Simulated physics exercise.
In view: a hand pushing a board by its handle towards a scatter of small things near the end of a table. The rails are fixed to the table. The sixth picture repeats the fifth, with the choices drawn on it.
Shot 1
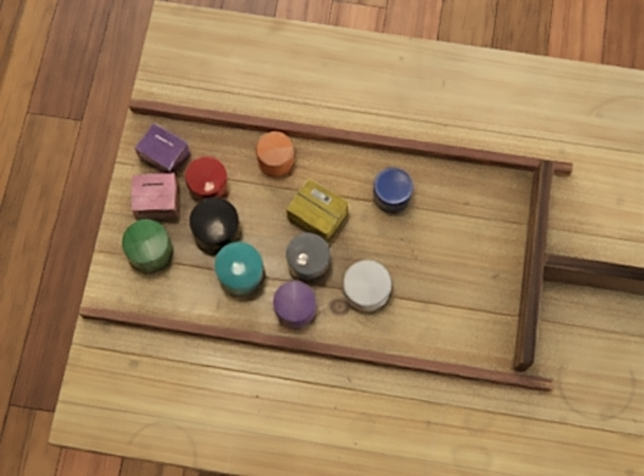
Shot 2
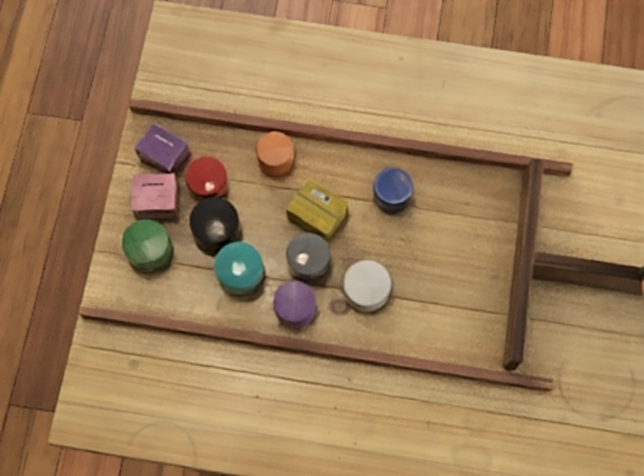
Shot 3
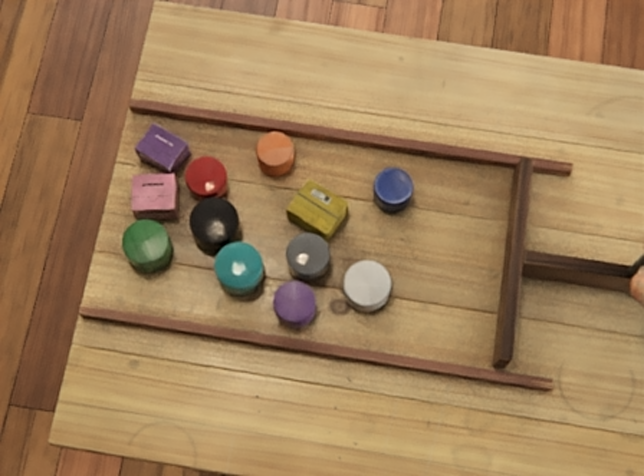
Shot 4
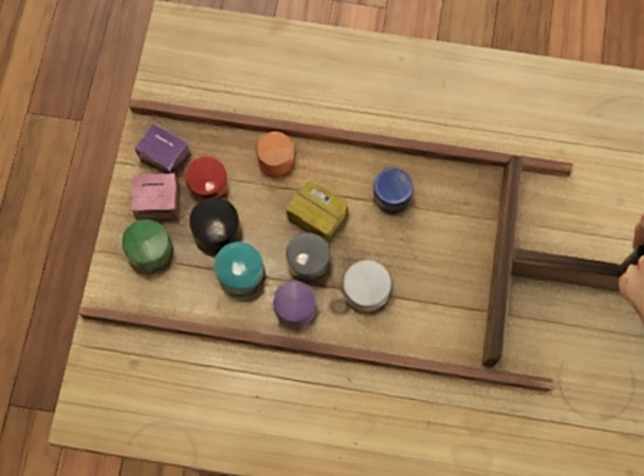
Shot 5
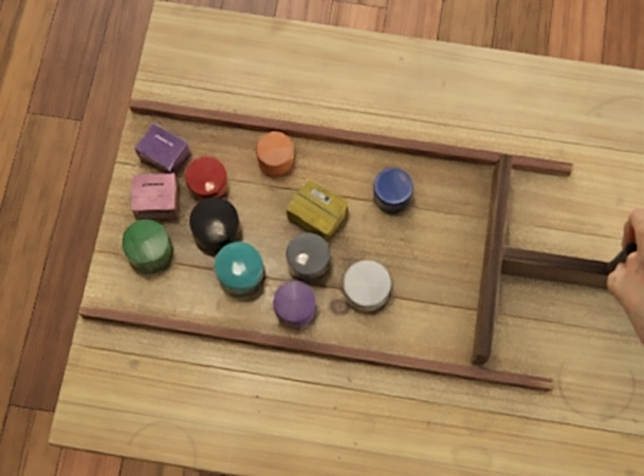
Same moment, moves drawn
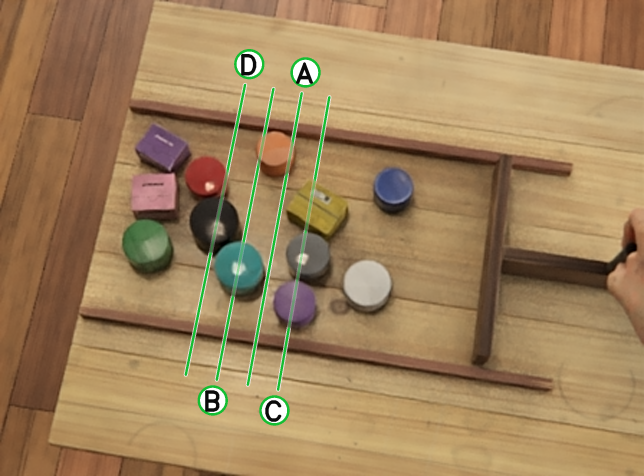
To begin with, colourful small tubs, pots and packets sit scattered between two wooden rails on a tabletop, with a dark board standing to their right. The board slides slowly left by a short distance, and a hand gripping its handle comes into view at the right, while the small things stay still.
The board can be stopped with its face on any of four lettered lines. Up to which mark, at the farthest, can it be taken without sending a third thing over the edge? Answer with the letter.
It can go as far as D.
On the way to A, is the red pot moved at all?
No.
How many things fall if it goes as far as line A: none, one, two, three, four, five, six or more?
In all, none.
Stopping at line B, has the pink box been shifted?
Yes.
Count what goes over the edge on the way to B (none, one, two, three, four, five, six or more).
The count is none.
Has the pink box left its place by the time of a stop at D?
Yes.
On the marked copy, A at (276, 232); B at (246, 228); C at (305, 237); D at (217, 223).
Following D. Soon after the start, board (395, 236); blue tub (375, 188); white tin (357, 285).
Later, board (295, 221); black pot (193, 221); turquoise pot (211, 271).
In the end, board (218, 209); pink box over the edge; purple packet (131, 132); one fallen.
As for the rest, A is within the limit but short; B is within the limit but short; C is within the limit but short.
